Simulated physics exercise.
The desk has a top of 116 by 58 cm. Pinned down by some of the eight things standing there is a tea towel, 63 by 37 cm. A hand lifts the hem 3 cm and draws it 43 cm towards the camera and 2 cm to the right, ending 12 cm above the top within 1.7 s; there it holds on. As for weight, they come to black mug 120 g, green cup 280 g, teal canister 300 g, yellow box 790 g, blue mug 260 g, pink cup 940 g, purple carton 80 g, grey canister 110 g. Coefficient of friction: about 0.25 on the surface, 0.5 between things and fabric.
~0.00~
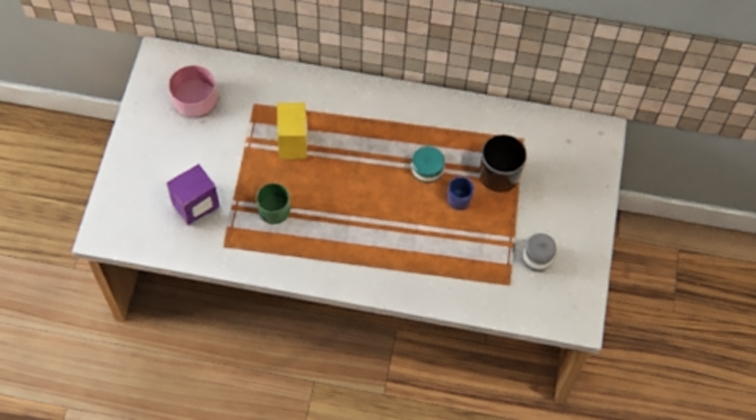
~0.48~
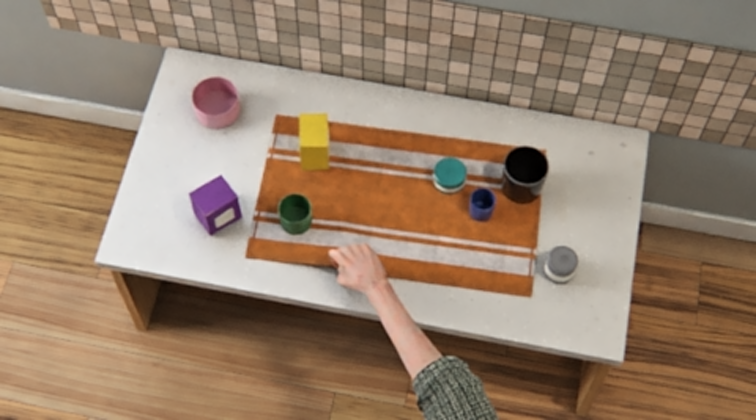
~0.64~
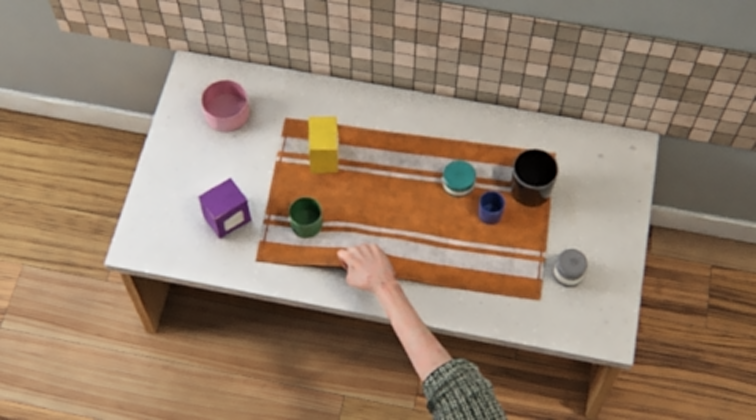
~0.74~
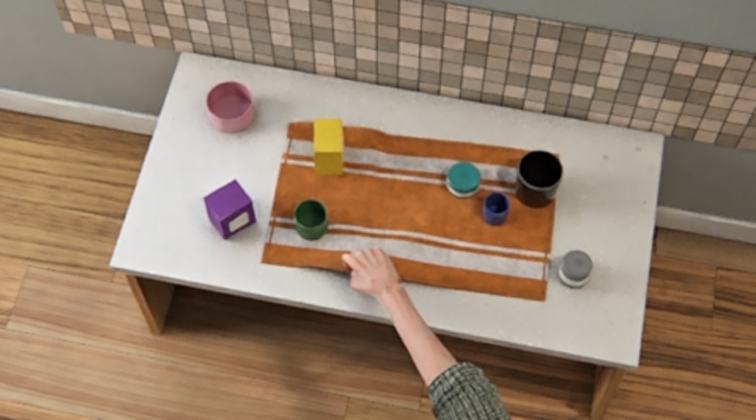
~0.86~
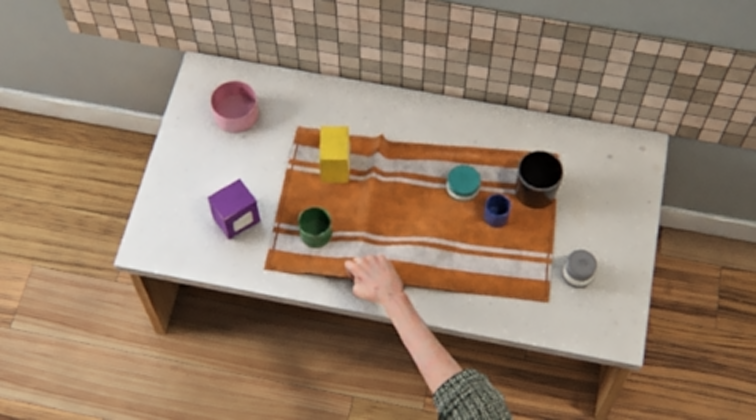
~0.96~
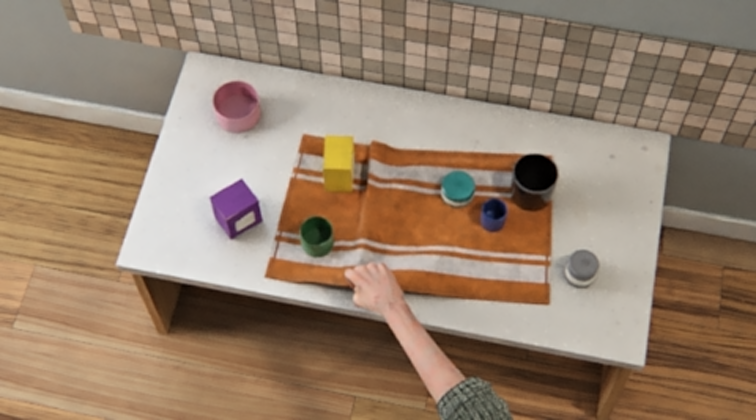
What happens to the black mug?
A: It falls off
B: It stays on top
Option A: It falls off.
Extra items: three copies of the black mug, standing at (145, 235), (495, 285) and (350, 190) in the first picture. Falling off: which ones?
By position: On, off, off.
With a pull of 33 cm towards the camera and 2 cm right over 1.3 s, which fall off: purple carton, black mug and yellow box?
Then purple carton holds on, black mug holds on and yellow box is lost over the edge.
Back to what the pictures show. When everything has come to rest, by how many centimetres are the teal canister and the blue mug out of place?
Both leave: The teal canister ends up off the top, while the blue mug ends up over the edge.
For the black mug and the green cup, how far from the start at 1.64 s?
About: Black mug 20 cm, green cup over the edge.
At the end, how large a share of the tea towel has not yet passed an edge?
Roughly 0% of it.
By 1.3 s, 90 % of the tea towel is still over the top; black mug 11 cm off its start, yellow box 16 cm off its start, green cup 16 cm off its start.
By 1.6 s, 55 % of the tea towel is still over the top; black mug 22 cm off its start, yellow box 32 cm off its start, green cup over the edge.
By 2.0 s, 25 % of the tea towel is still over the top; black mug 32 cm off its start at (454, 268), yellow box on its side, 46 cm off its start at (285, 344), green cup over the edge.
By 2.3 s, 0 % of the tea towel is still over the top; black mug over the edge, yellow box over the edge, teal canister over the edge.
By 3.9 s, 0 % of the tea towel is still over the top; black mug over the edge, yellow box over the edge, teal canister over the edge, blue mug over the edge.
